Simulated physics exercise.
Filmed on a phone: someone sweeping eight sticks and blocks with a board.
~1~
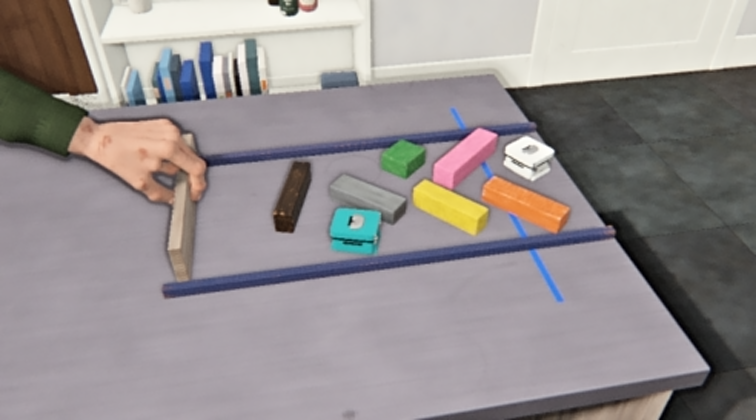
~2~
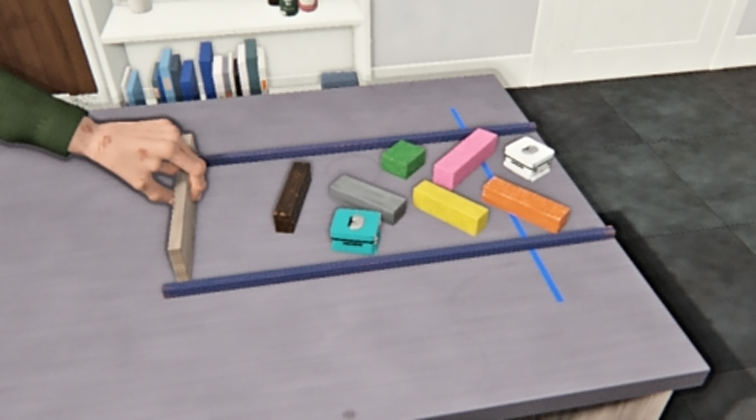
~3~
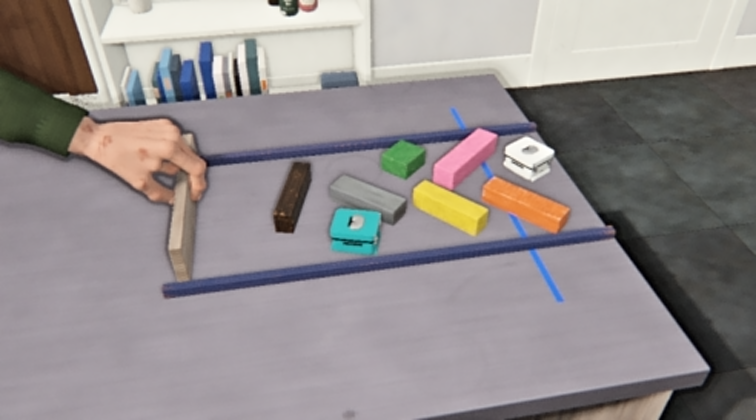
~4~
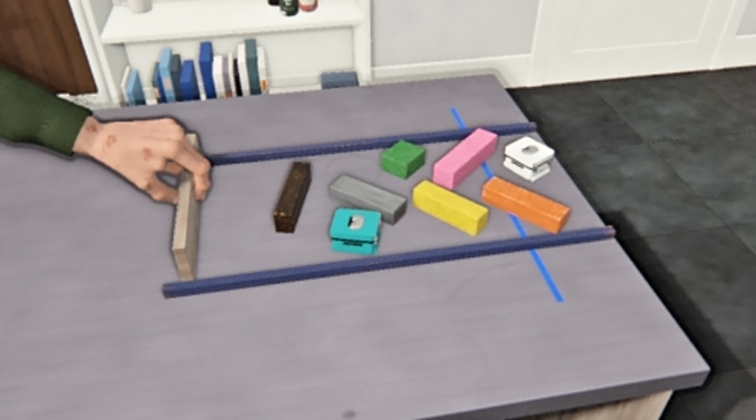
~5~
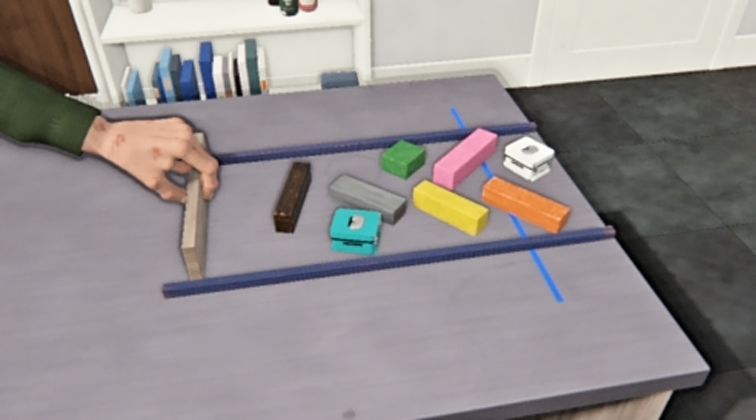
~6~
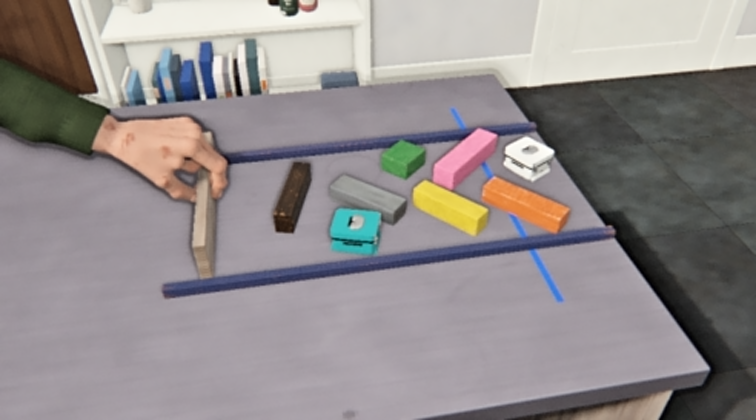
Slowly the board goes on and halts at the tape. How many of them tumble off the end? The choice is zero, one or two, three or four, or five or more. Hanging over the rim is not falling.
In the end the number that fall off is one or two.
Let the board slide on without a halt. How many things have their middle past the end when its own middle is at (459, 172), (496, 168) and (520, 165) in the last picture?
The counts: 0, 2 and 4.
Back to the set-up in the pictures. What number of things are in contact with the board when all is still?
2 of them.
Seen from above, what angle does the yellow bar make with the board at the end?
About 25°.
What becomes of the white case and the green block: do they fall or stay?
The white case comes down; the green block stays on.
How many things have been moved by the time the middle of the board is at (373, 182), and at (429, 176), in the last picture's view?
First 5, then 7.
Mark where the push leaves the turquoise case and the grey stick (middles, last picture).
About (538, 211), and the other about (545, 187).
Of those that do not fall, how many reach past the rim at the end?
1 of them.
A little later, none off yet; white case at rest near (528, 160); orange bar at rest near (524, 204); pink bar at rest near (466, 158).
When it is over, the number that fall off is one or two; down, orange bar and white case.
